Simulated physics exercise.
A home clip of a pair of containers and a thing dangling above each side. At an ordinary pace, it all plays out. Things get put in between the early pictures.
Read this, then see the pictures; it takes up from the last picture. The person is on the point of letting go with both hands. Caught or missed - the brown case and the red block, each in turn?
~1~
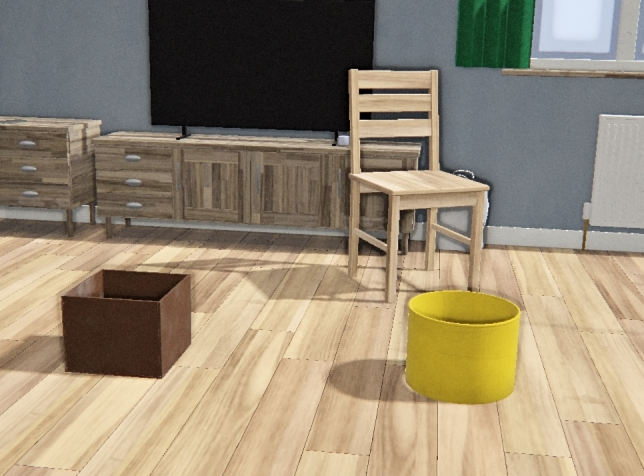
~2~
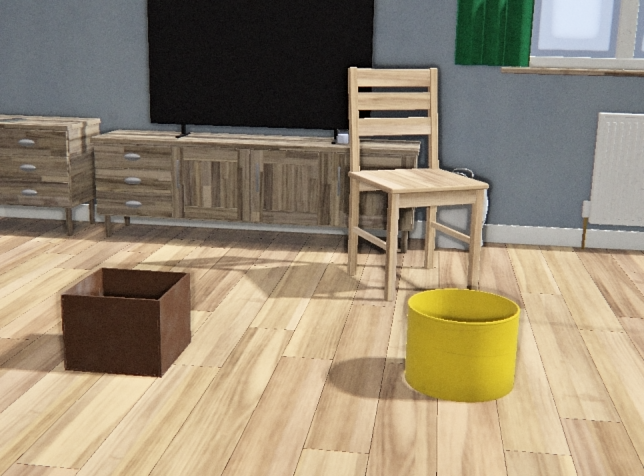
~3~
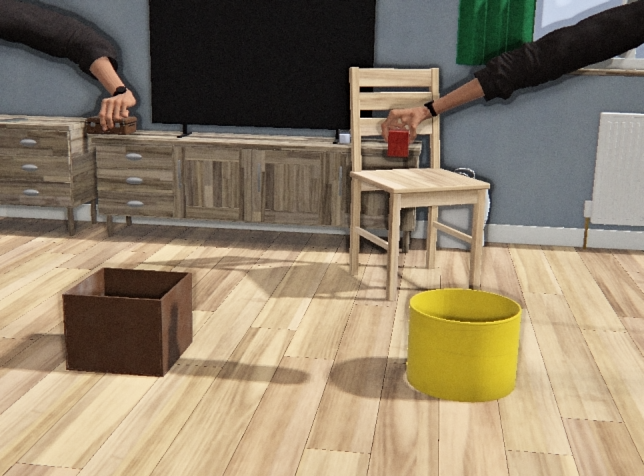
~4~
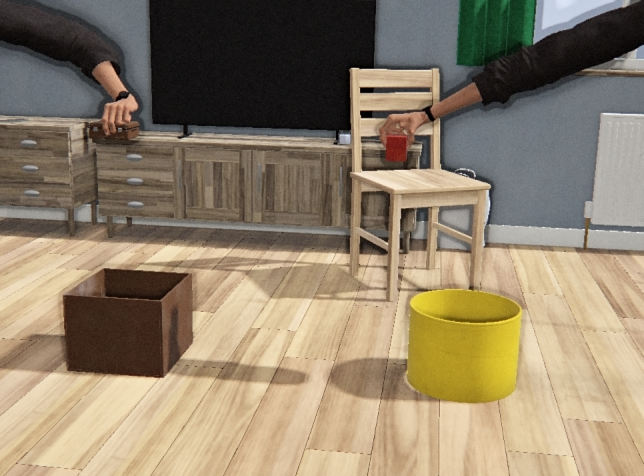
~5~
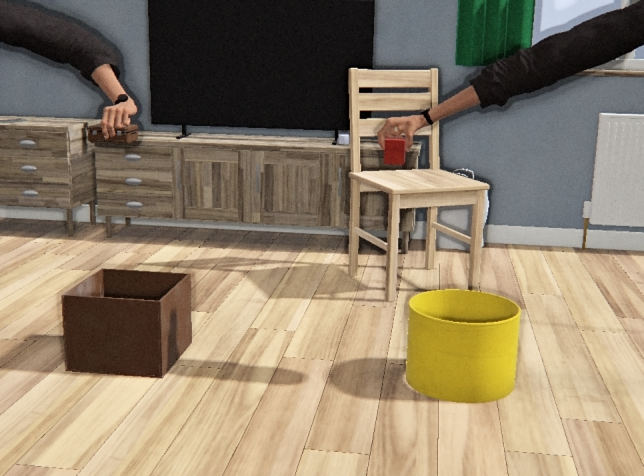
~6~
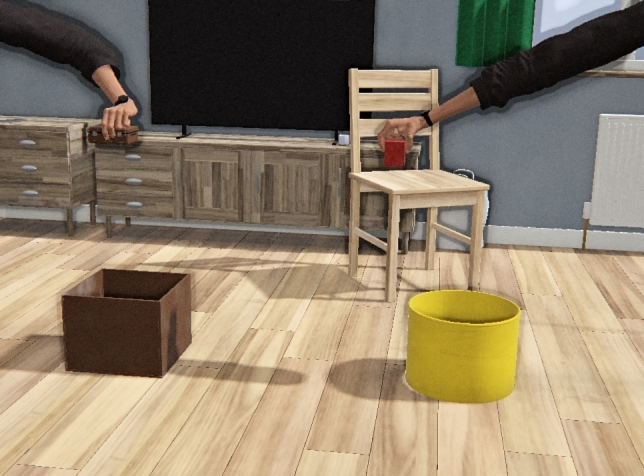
I would say the brown case is caught, the red block misses.
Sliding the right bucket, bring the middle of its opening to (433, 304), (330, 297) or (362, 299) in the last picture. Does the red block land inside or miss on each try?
Listed in order, it enters the mouth; it does not get in; it enters the mouth.
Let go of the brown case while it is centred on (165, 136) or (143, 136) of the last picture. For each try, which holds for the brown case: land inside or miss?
In that order, it drops into the container; is caught.
Then, 0.18 s after the last picture, brown case moved about its own width near (114, 166); red block moved about its own width near (394, 185).
Then, 0.30 s after the last picture, brown case falling near (117, 240); red block falling near (390, 262).
Then, 0.40 s after the last picture, brown case falling near (120, 331); red block falling near (386, 356).
At rest, the brown case is caught, near (121, 347); the red block falls beside it, near (386, 365).
